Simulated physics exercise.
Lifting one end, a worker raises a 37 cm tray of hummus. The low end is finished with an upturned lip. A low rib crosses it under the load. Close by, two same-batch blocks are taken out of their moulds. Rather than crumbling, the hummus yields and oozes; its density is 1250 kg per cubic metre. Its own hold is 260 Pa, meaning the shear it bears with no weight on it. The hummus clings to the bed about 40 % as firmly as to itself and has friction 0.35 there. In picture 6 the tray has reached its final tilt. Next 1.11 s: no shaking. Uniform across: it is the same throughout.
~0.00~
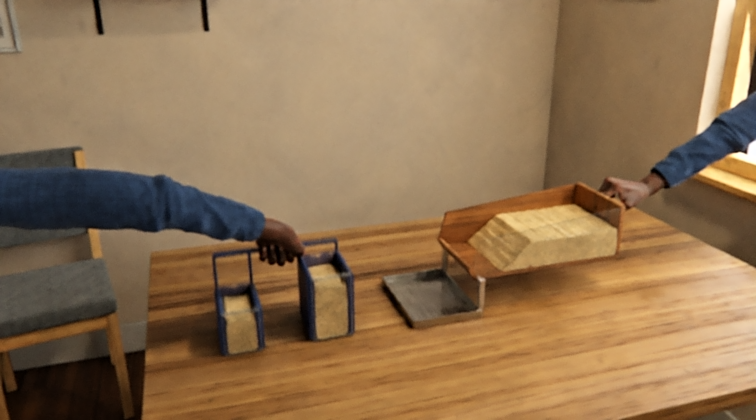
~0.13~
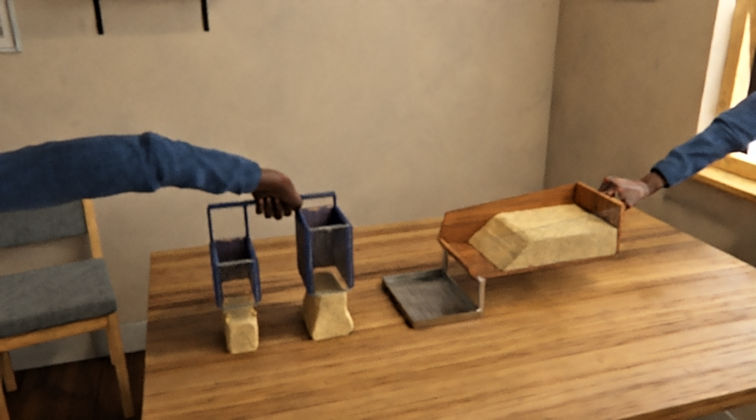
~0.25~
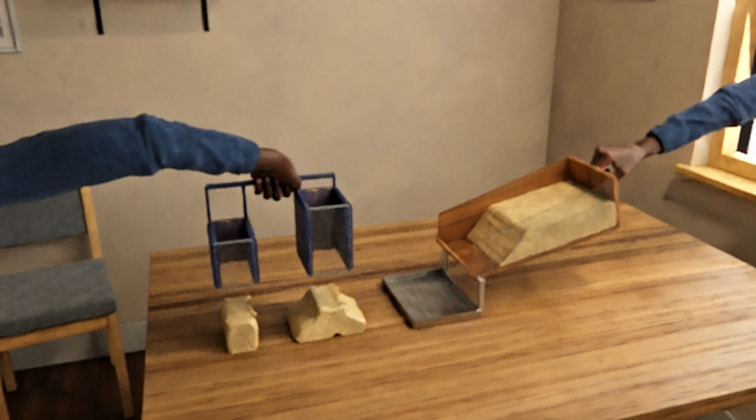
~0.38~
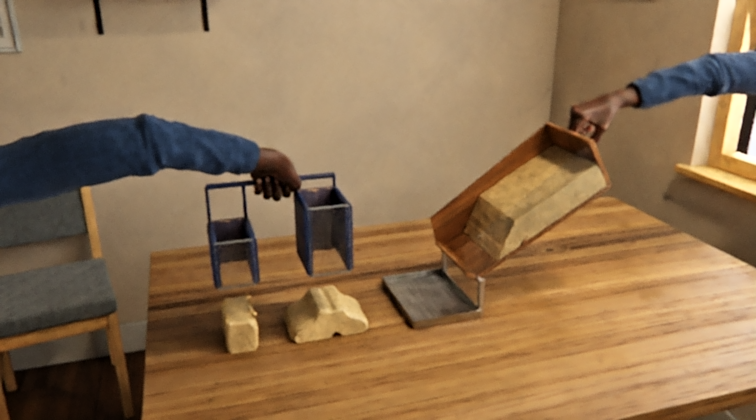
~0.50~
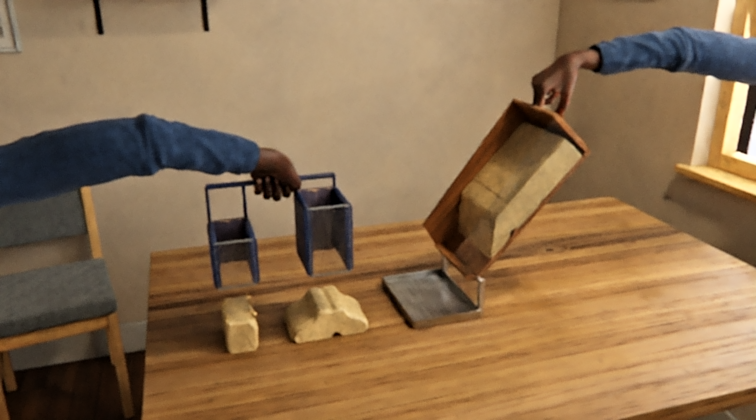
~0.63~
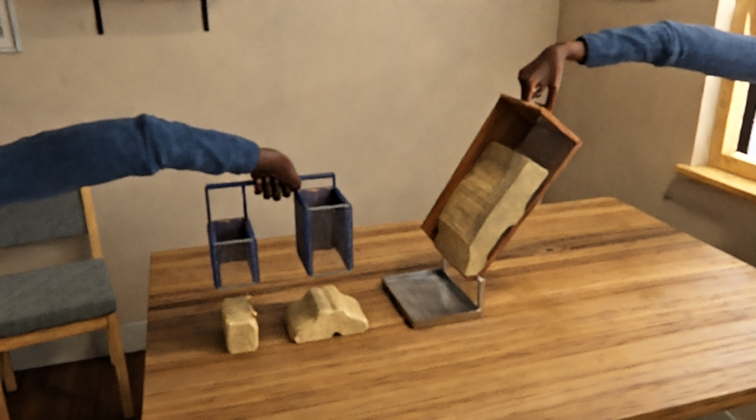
The clip opens with two pale blocks in blue moulds beside a wooden tray of the same material. A hand lifts the moulds away, and the right block slumps into a low mound while the left barely changes. Another hand raises the tray's right end steeply, and its load slides toward the low end.
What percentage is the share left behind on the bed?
Roughly 0 %.
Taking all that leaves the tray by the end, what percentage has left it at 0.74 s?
30 per cent.
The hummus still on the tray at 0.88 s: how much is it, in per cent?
Reading: Around 14 %.
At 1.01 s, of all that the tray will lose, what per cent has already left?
100 %.
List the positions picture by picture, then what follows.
In the first picture, top of the high end at (622, 207), tilt 0 degrees; leading edge of the hummus at (504, 269); blocks stand 8.1 cm, 12 cm (left to right).
In the second picture, top of the high end at (621, 207), tilt 0 degrees; leading edge of the hummus at (504, 269); blocks stand 7.9 cm, 11 cm (left to right).
In the third picture, top of the high end at (613, 179), tilt 12 degrees; leading edge of the hummus at (501, 264); blocks stand 7.7 cm, 7.5 cm (left to right).
In the fourth picture, top of the high end at (590, 143), tilt 29 degrees; leading edge of the hummus at (498, 261); blocks stand 7.7 cm, 7.1 cm (left to right).
In the fifth picture, top of the high end at (554, 118), tilt 47 degrees; leading edge of the hummus at (491, 251); blocks stand 7.7 cm, 7.1 cm (left to right).
In the sixth picture, top of the high end at (542, 113), tilt 52 degrees; leading edge of the hummus at (464, 276); blocks stand 7.7 cm, 7.1 cm (left to right).
After 0.74 s, the tilt is 52 degrees and 69 % is on the bed.
After 0.88 s, the tilt is 52 degrees and 14 % is on the bed.
After 1.01 s, the tilt is 52 degrees and 4 % is on the bed.
After 1.15 s, the tilt is 52 degrees and 0 % is on the bed.
After 1.70 s, at the end, the tilt is 52 degrees and 0 % is on the bed.
